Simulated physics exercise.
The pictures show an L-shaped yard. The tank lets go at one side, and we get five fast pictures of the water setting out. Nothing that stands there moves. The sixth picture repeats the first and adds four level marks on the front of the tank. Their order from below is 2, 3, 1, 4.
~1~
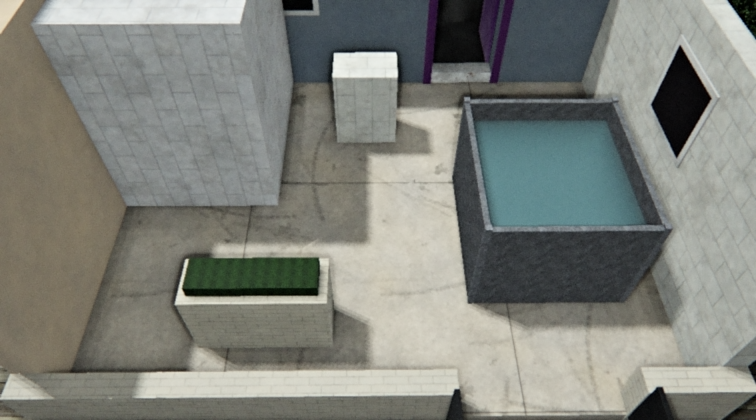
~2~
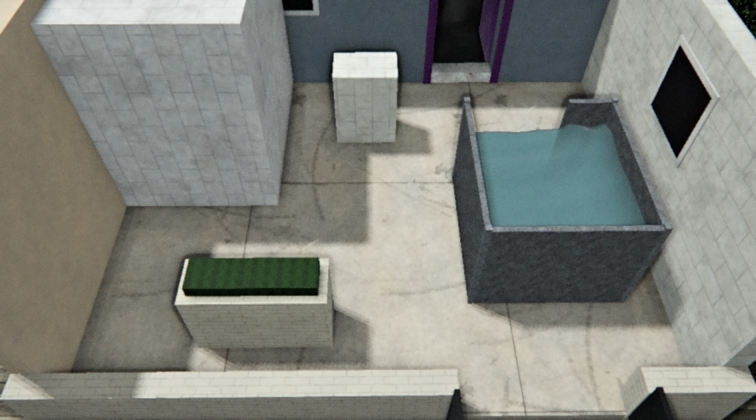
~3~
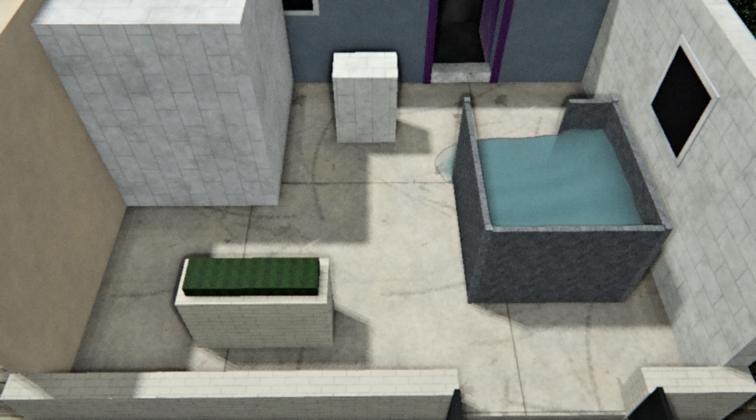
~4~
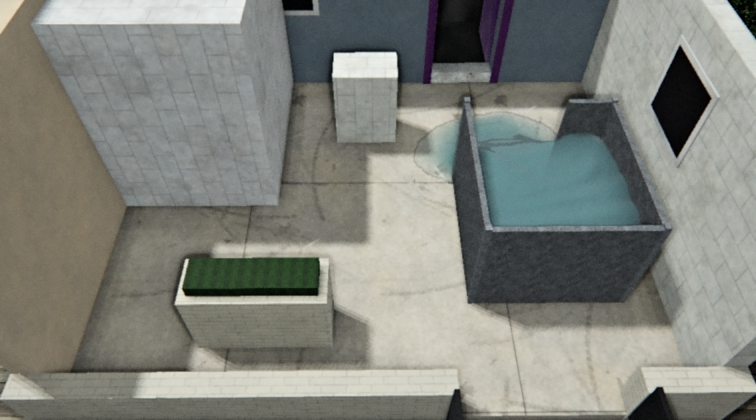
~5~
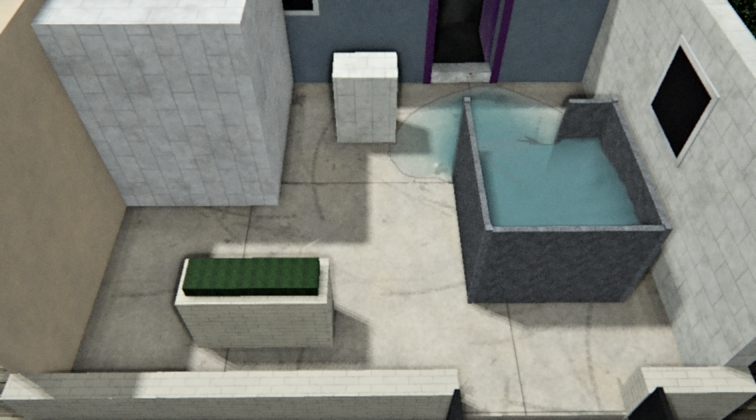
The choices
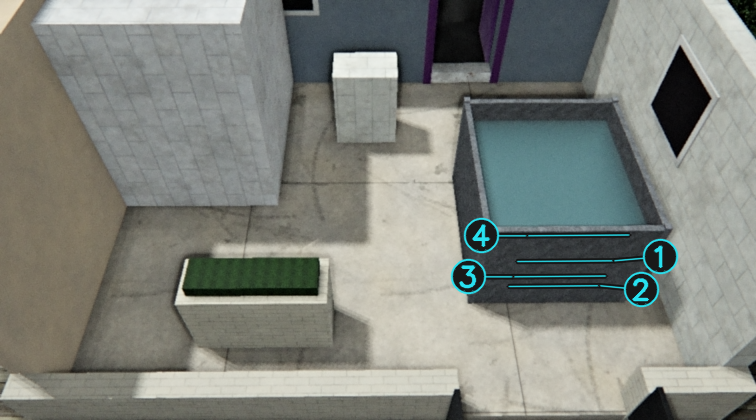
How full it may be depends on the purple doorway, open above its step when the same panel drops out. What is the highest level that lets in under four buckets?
Mark 2.
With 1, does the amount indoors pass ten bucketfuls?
Yes, it does.
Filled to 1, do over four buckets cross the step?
Yes, that goes wrong.
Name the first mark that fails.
That would be 3.
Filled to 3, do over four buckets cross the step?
Yes.
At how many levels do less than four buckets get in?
One of the four.
In cyan, 1 at (565, 261); 2 at (554, 286); 3 at (558, 276); 4 at (577, 235); from the bottom up 2, 3, 1, 4.
If 1 is chosen, dozens of bucketfuls pour in.
If 2 is chosen, a splash gets over, under a bucket.
If 3 is chosen, about 8 bucketfuls get in.
If 4 is chosen, dozens of bucketfuls pour in.
